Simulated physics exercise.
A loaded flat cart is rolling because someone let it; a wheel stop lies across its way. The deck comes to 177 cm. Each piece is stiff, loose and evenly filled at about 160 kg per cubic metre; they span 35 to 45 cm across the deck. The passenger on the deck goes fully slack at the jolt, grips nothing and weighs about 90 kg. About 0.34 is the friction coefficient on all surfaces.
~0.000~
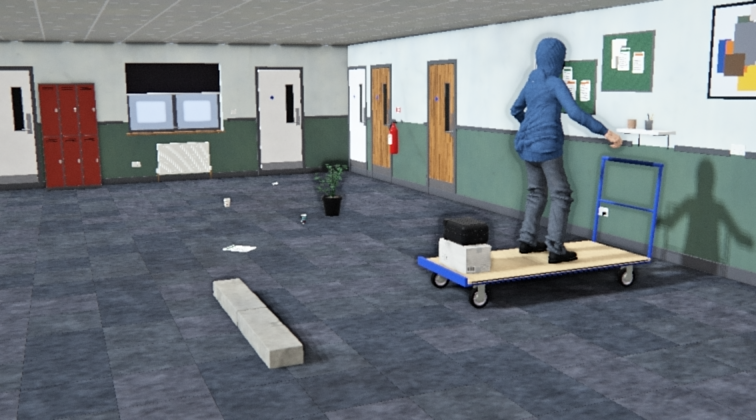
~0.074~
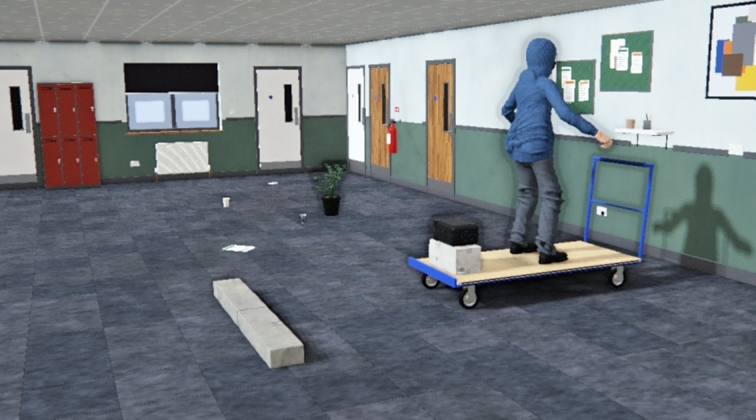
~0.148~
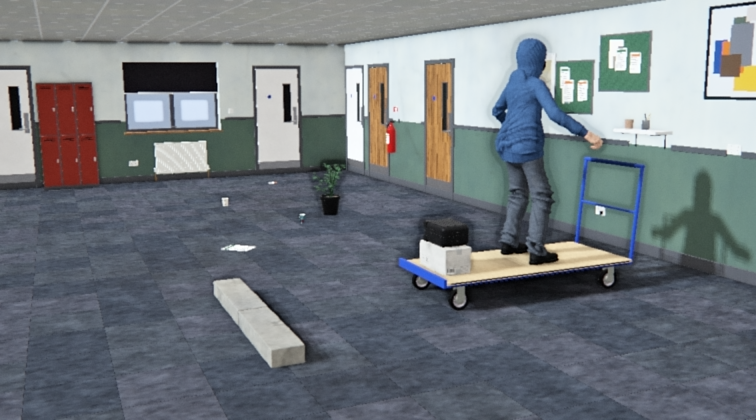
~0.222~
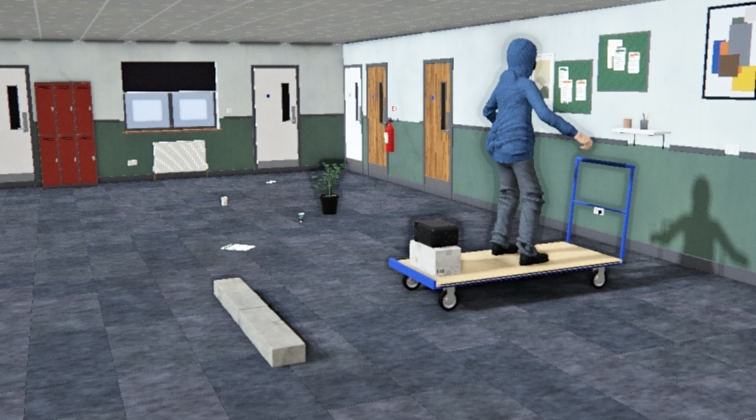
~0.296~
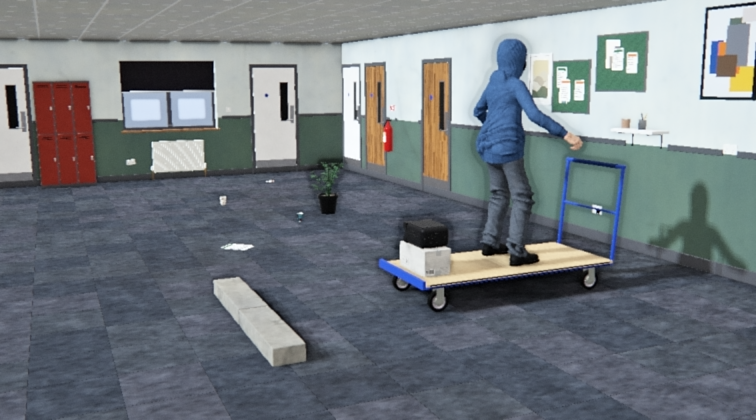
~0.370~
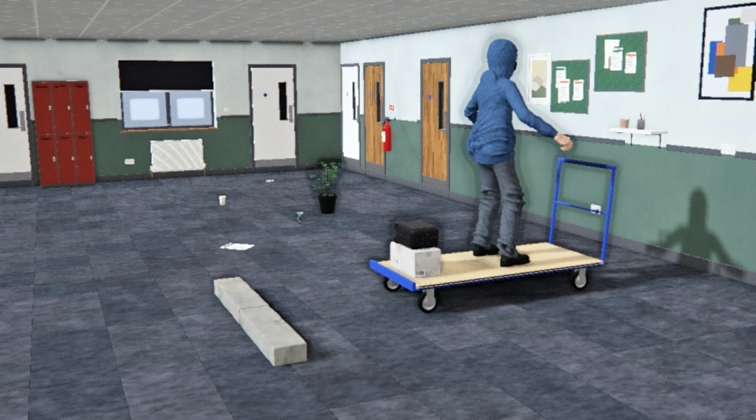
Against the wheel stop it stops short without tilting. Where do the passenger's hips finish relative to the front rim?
The passenger's hips finish short of the front rim.
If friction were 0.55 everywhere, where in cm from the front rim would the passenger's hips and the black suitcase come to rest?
The hips would stop 50 behind the front rim, and the black one 70 past it.
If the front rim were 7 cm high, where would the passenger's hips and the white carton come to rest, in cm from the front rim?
Hips 50 behind, white 10 behind.
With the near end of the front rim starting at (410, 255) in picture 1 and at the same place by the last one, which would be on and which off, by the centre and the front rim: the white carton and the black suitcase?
In that case the white item would stay put and the black item would go over.
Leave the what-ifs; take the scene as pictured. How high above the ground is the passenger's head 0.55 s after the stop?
90 cm.
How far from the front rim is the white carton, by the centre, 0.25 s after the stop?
About 15 cm behind the rim.
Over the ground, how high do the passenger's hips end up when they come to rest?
They finish some 35 cm off the ground.
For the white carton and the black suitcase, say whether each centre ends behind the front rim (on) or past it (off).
End result - white: Stays; black: Goes over.
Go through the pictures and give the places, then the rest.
Hips (540, 144), black suitcase (466, 231), rim corner (466, 282); 0 cm covered, 151 to go, in the first picture.
Hips (531, 145), black suitcase (456, 232), rim corner (456, 283); 9 cm covered, 143 to go, in the second picture.
Hips (521, 145), black suitcase (446, 233), rim corner (446, 284); 17 cm covered, 134 to go, in the third picture.
Hips (511, 145), black suitcase (436, 233), rim corner (435, 284); 26 cm covered, 125 to go, in the fourth picture.
Hips (502, 146), black suitcase (426, 234), rim corner (424, 285); 35 cm covered, 117 to go, in the fifth picture.
Hips (492, 146), black suitcase (417, 235), rim corner (414, 286); 43 cm covered, 108 to go. Speed about 1.2 m/s, in the sixth picture.
After 1.29 s the deck stops.
After 1.84 s the passenger's hips are 38 cm behind the rim, near (305, 267) in the last picture's view.
After 2.29 s the passenger's hips are 44 cm behind the rim, near (313, 268) in the last picture's view.
When all is still (3.3 s), past the rim, black suitcase; behind it, white carton and the passenger's hips.
